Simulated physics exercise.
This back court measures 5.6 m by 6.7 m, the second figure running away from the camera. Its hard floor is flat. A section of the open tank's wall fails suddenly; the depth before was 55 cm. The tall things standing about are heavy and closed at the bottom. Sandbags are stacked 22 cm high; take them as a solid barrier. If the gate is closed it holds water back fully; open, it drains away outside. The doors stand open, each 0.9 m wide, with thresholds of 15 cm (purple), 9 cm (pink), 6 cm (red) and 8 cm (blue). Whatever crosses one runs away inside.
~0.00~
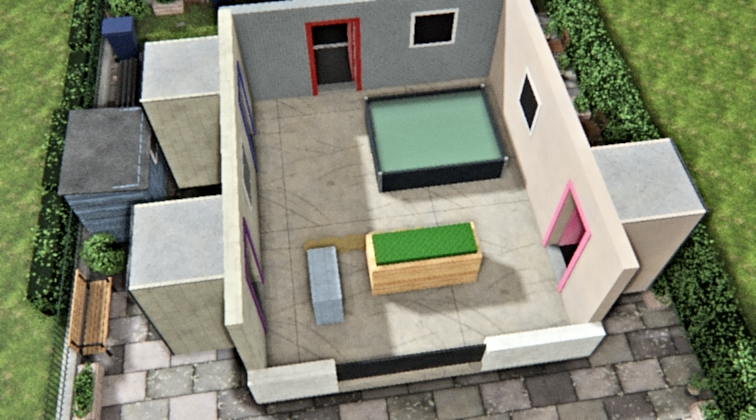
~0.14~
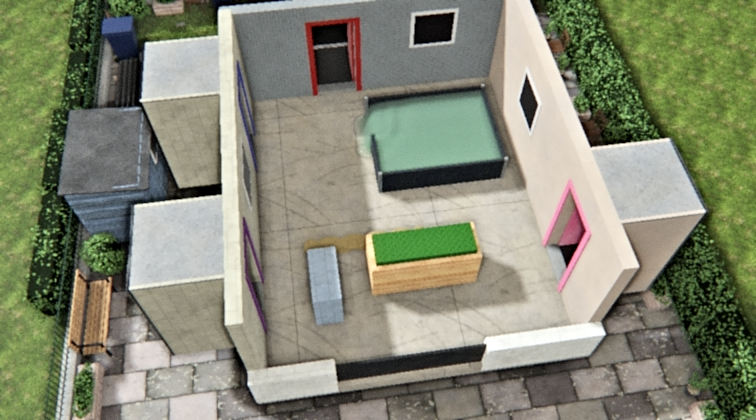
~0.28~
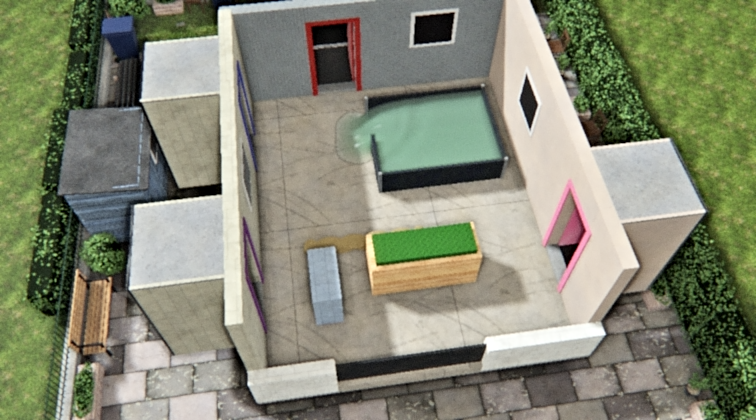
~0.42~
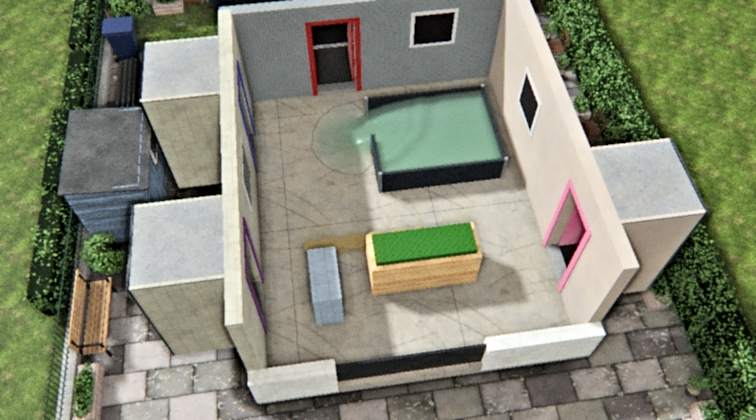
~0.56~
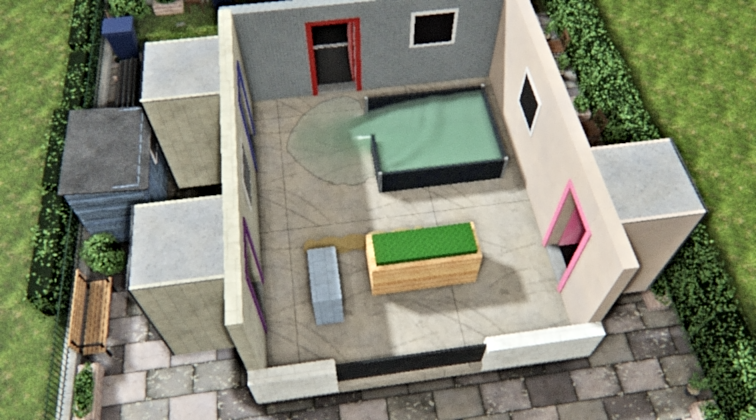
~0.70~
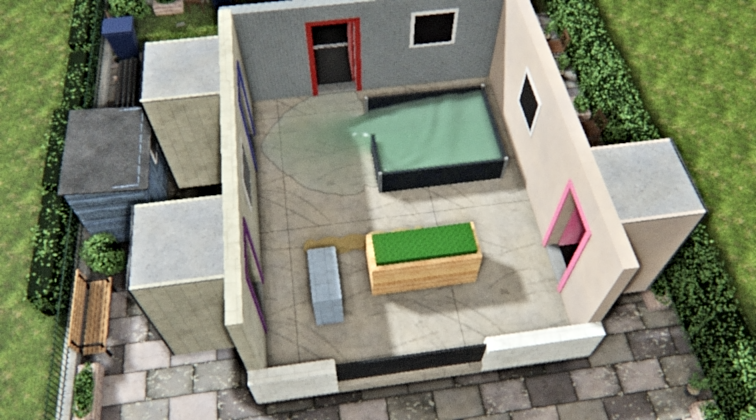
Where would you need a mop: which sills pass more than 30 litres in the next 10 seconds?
The water let in: At the purple door it stays under the limit; at the pink door it keeps below the limit; at the red door it goes over the limit; at the blue door it exceeds the limit.
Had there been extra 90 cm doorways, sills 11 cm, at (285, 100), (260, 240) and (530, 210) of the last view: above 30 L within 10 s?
In that order: Over, under, under.
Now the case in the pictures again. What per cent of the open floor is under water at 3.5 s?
Near 35 per cent is wet.
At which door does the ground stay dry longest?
Last comes the pink one.
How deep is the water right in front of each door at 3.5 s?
In cm: Purple 4, pink 0, red 9, blue 23.
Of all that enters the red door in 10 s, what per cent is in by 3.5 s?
About 30 per cent.
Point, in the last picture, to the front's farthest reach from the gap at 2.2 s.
Around (263, 274).
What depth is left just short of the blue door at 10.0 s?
About 10.5 cm.
After 1.4 s water covers 20 % of the floor and is deepest (40 cm) near (253, 102); purple door not reached, pink door not reached, red door 8 cm at the sill, 0 L in, blue door 15 cm at the sill, 34 L in.
After 2.2 s water covers 25 % of the floor and is deepest (34 cm) near (253, 108); purple door not reached, pink door not reached, red door 6 cm at the sill, 13 L in, blue door 25 cm at the sill, 120 L in.
After 3.5 s water covers 35 % of the floor and is deepest (26 cm) near (256, 164); purple door 4 cm at the sill, 0 L in, pink door not reached, red door 9 cm at the sill, 30 L in, blue door 23 cm at the sill, 258 L in.
After 6.0 s water covers 65 % of the floor and is deepest (18 cm) near (267, 344); purple door 6 cm at the sill, 0 L in, pink door not reached, red door 11 cm at the sill, 68 L in, blue door 18 cm at the sill, 383 L in.
After 10.0 s water covers 95 % of the floor and is deepest (12 cm) near (269, 383); purple door 8 cm at the sill, 0 L in, pink door 9 cm at the sill, 0 L in, red door 9 cm at the sill, 102 L in, blue door 11 cm at the sill, 459 L in.
